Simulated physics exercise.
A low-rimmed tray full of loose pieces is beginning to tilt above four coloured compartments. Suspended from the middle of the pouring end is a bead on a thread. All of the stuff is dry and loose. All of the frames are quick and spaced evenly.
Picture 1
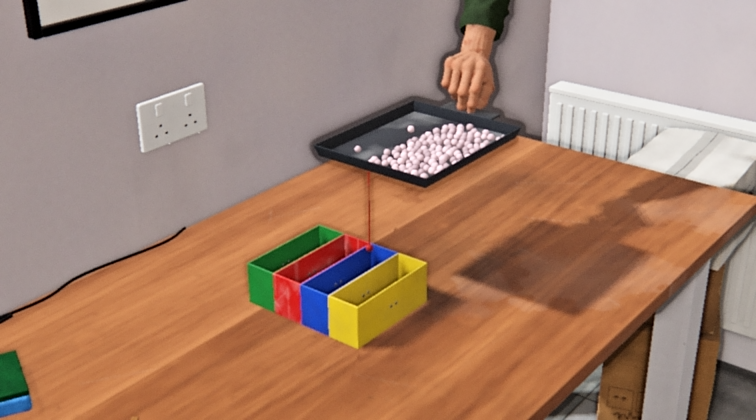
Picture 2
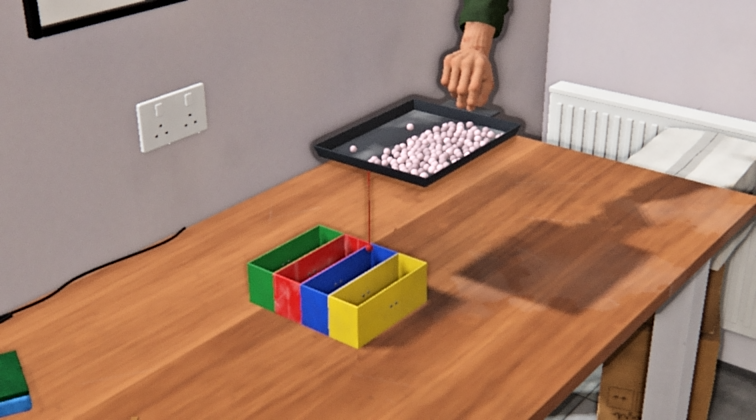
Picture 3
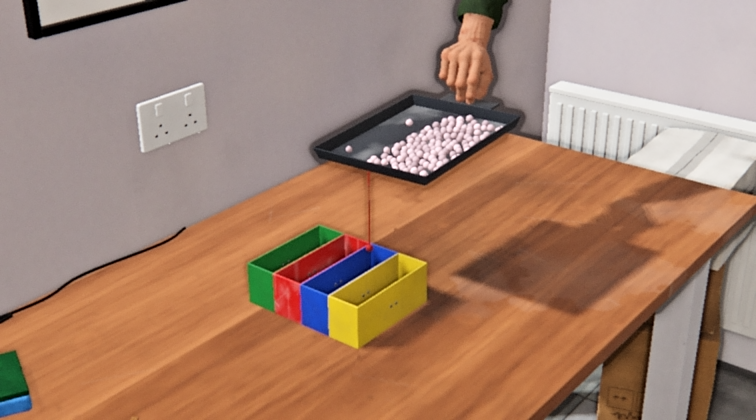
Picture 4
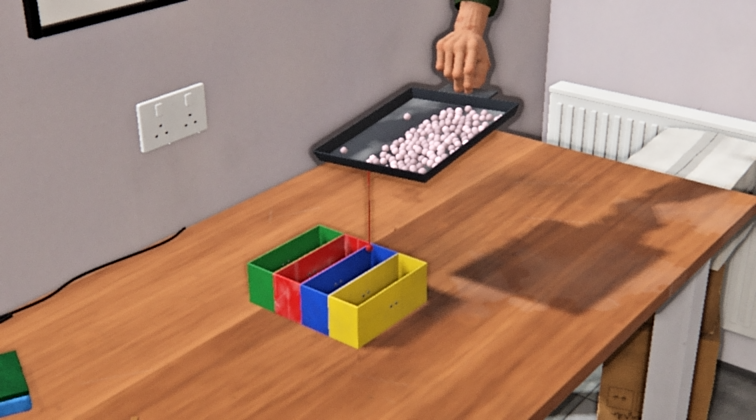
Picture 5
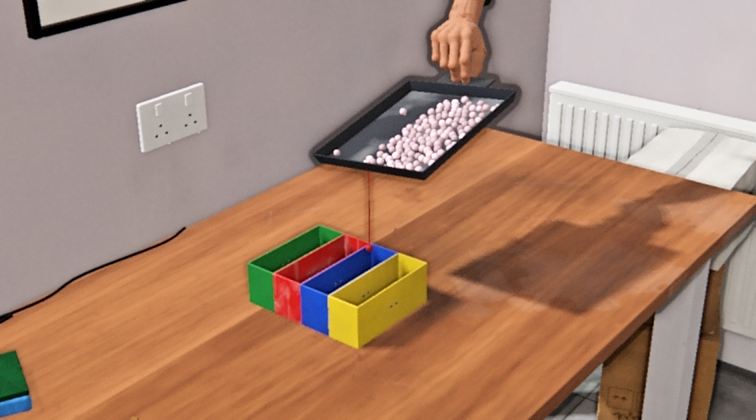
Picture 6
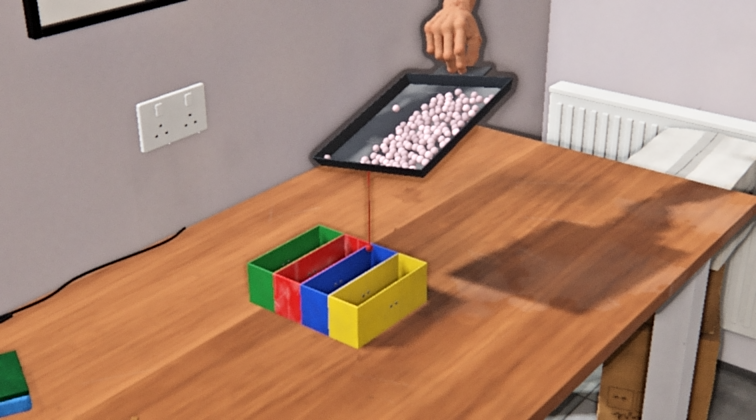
In this clip, a hand at the far end of a dark tray of small pale pink balls gradually raises it above green, red, blue and yellow compartments, and the tray tilts toward its near left corner as the balls shift slightly.
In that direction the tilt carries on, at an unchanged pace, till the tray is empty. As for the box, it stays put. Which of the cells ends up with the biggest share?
Green.
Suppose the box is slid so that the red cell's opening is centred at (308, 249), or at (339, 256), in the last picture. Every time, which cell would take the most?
Result 1: The cell in red; result 2: The green one.
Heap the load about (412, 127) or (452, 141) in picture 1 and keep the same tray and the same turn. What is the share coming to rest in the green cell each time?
60 % and 70 %.
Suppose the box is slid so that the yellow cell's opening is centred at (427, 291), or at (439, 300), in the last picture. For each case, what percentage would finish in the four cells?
First case: Some 0 %; second case: Some 0 %.
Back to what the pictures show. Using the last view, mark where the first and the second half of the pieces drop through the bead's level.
Roughly at (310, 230) first, and then at (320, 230).
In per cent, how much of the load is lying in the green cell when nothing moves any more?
I'd put that share near 70 per cent.
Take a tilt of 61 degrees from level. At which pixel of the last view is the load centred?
I'd mark the middle close to (333, 169).
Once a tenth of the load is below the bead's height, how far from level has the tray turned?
That would be about 60 degrees from level.
Shortly afterwards, tray tipped steeply; near two thirds on the tray; a little in the green cell; only a few in the red cell; near a quarter falling or outside the box.
Next, tray tipped right over; only a few on the tray; near two thirds in the green cell; near a quarter in the red cell; a little falling or outside the box.
Some moments later, tray tipped past a quarter turn; near two thirds in the green cell; near a quarter in the red cell; only a few in the blue cell; a little falling or outside the box.
In the end, tray tipped past a quarter turn; near two thirds in the green cell; near a quarter in the red cell; only a few in the blue cell; none at all in the yellow cell; a little outside the box.
